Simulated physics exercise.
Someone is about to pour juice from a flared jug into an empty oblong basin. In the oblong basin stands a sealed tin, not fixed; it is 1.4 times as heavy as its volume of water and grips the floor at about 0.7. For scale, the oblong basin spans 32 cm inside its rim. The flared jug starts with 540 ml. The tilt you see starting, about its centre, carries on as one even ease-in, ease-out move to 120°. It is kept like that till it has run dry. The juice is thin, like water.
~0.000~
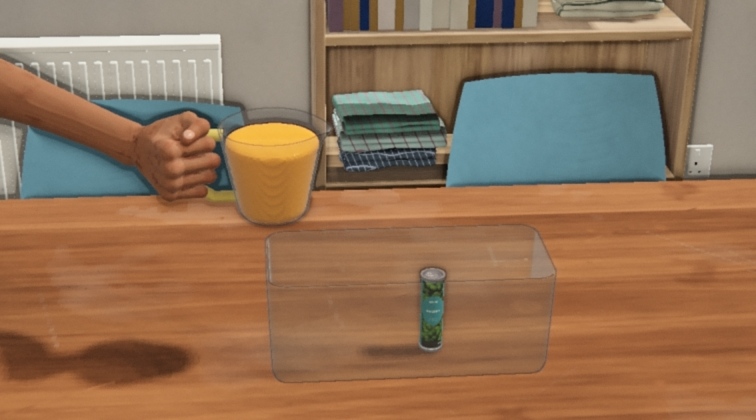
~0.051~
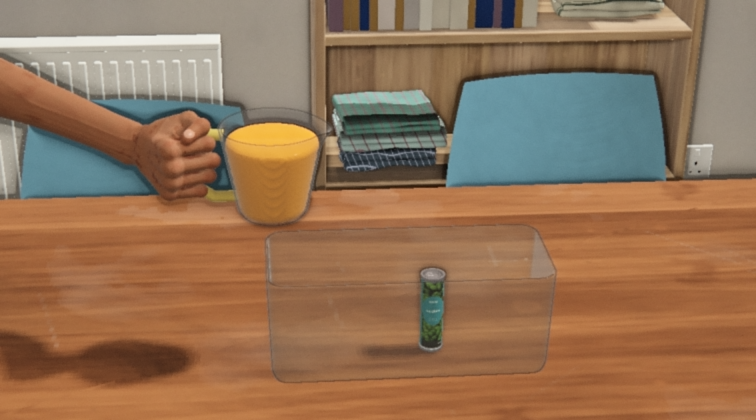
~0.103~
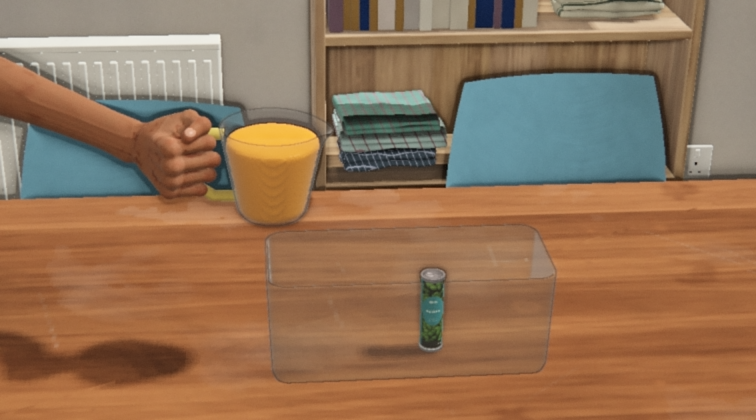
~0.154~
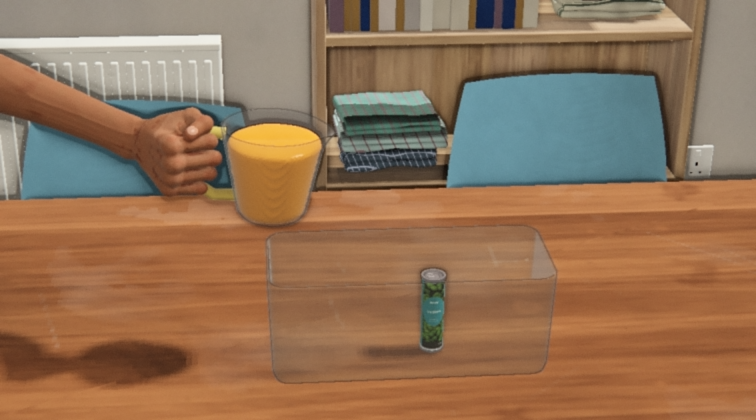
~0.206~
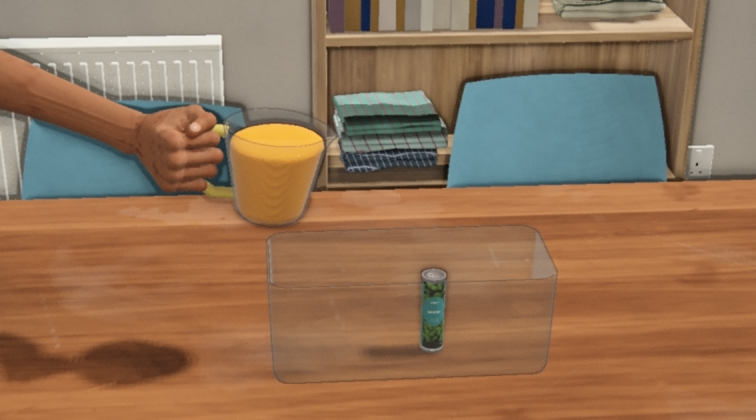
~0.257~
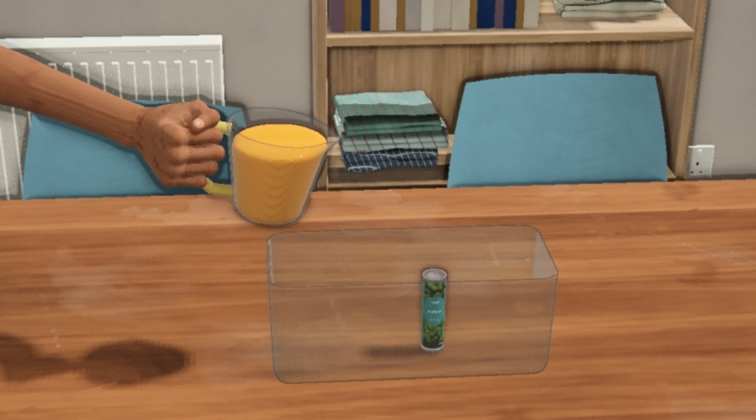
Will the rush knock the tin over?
It keeps standing.
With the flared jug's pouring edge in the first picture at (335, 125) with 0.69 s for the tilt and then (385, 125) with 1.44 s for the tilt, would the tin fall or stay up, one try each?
First it remains upright; then it goes over.
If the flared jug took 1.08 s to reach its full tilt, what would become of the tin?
Then it stays up.
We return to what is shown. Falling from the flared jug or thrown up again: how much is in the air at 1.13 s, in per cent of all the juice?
Some 6 per cent.
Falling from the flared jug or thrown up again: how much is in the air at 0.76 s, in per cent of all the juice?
About 20 per cent.
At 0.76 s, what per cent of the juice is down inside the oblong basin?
About 14 per cent.
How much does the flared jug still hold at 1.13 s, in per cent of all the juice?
Some 6 per cent.
By 0.76 s the tilt is 65° and 67 per cent is still to pour; the tin stands where it began.
By 1.13 s the tilt is 107° and 6 per cent is still to pour; the tin stands where it began.
By 1.52 s the tilt is 120° and 0 per cent is still to pour; the tin stands where it began.
By 1.94 s the tilt is 120° and 0 per cent is still to pour; the tin stands where it began.
At rest the tin stands where it began.
